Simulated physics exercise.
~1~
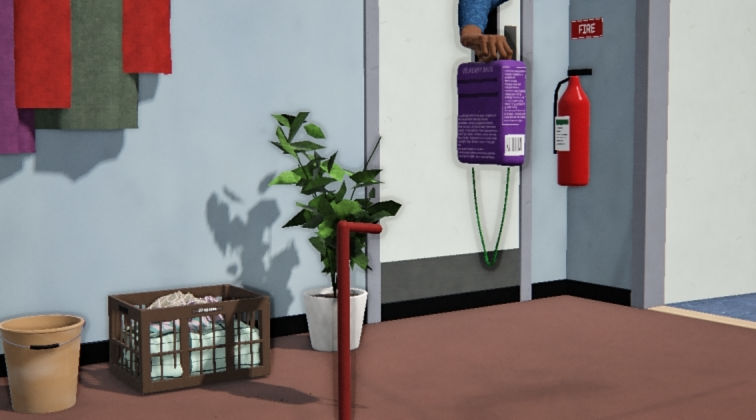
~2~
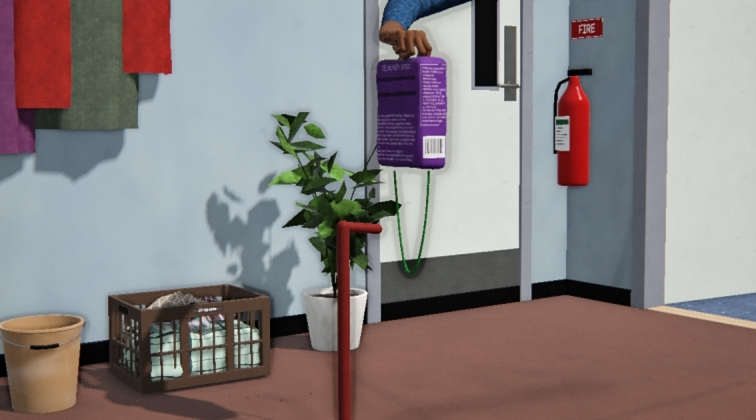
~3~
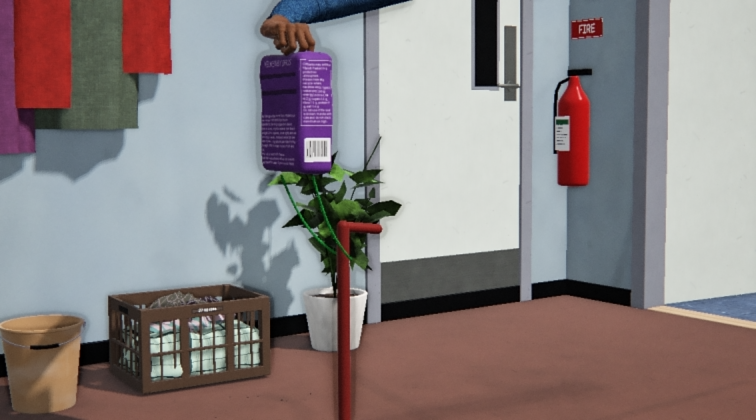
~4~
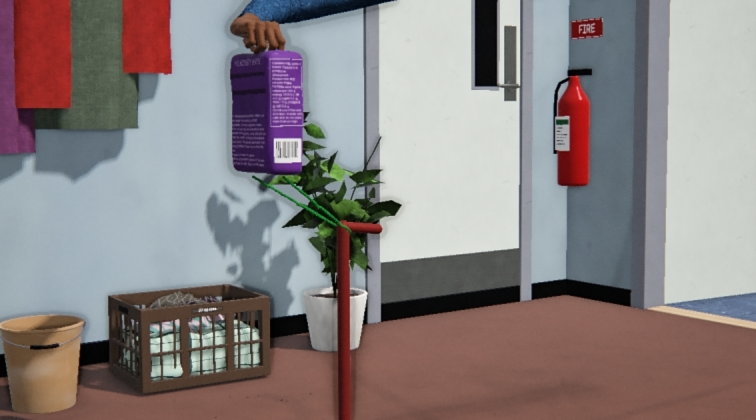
The video shows a hand carrying a purple package leftward past a door and potted plant, with a green loop dangling beneath it, until the low-hanging loop catches on a red hooked post and pulls tight, leaving the package held up just beyond the post.
